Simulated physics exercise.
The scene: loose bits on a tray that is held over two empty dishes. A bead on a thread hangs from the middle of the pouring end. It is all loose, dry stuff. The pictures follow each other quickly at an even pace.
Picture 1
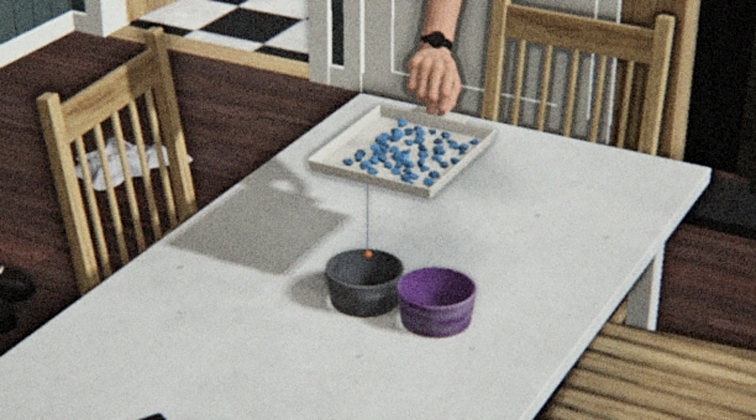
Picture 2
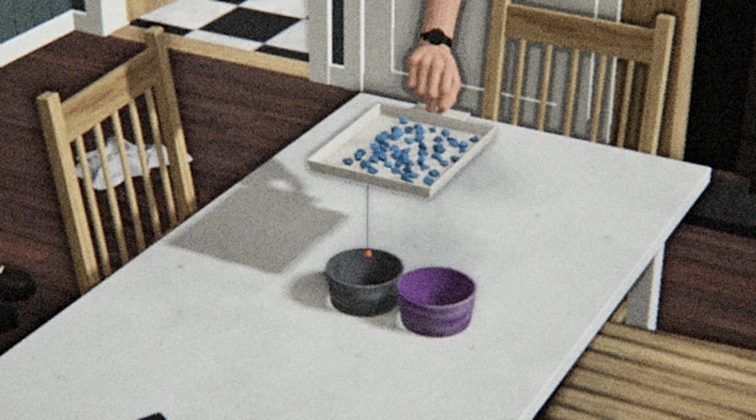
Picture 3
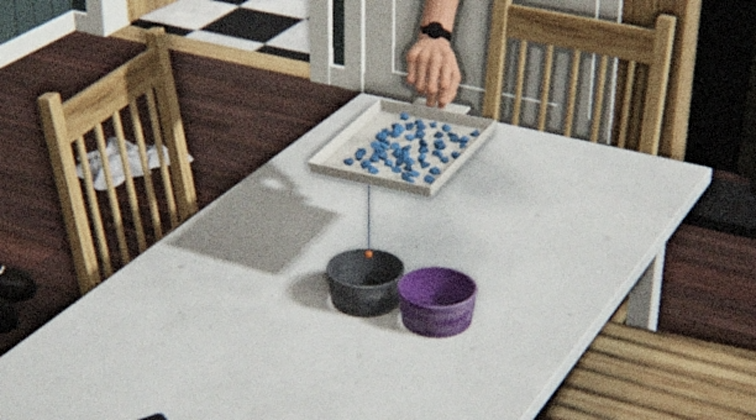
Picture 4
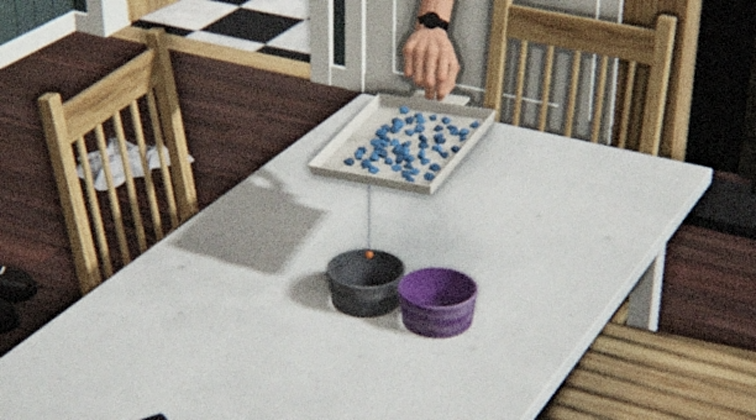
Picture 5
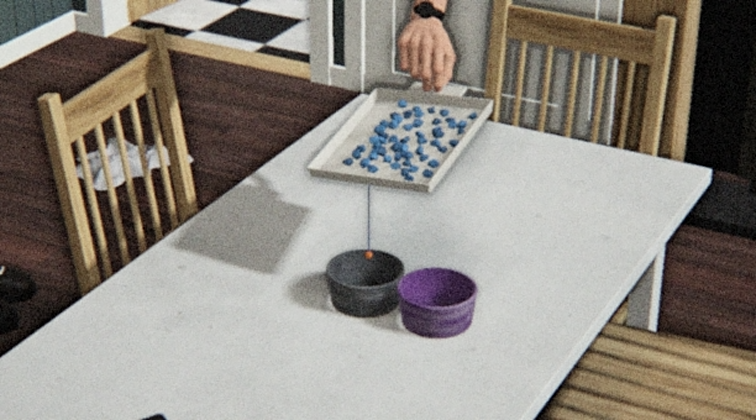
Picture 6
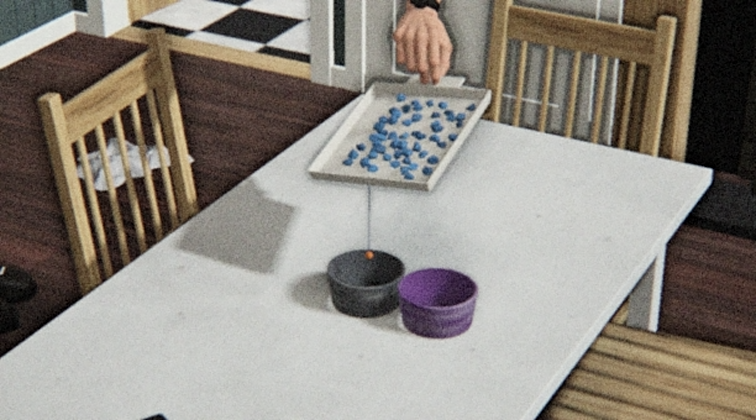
A hand with a dark wristband steadily raises the far edge of a shallow cream tray of blue stones above a pale table, seen from above by a still camera. An orange bead hangs on a thread before a dark grey dish and a purple one to its right, with wooden chairs around. The tray slants gradually toward the viewer, its near left corner dipping, and a few stones shift slightly.
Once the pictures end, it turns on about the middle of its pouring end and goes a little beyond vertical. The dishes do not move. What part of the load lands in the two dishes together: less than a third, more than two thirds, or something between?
Caught overall: Less than a third.
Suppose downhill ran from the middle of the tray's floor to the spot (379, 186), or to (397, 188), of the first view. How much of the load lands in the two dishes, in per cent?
First some 50, then 80 per cent.
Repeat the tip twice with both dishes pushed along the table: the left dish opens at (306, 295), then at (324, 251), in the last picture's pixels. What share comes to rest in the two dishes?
In turn 0 and 90 in a hundred.
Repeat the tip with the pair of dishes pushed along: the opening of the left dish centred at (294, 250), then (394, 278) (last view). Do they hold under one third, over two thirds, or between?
At the first place above two thirds, at the second under a third.
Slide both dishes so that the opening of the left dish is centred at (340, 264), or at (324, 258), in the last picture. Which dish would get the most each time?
At the first place the dish on the left, at the second left.
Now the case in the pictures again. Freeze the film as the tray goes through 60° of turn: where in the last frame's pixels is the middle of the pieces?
Roughly at (344, 166).
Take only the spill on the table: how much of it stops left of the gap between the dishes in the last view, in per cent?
Roughly 100 in a hundred.
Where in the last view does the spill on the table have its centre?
Around (292, 283).
Soon after the last picture, tray tipped steeply; nearly all on the tray; a stray few in the air.
A little later, tray tipped right over; about a third on the tray; a small part in the left dish; about a third outside both; about a quarter in the air.
Later still, tray tipped past a quarter turn; a small part in the left dish; most outside both.
At rest, tray tipped past a quarter turn; none in the right dish; a small part in the left dish; most outside both.
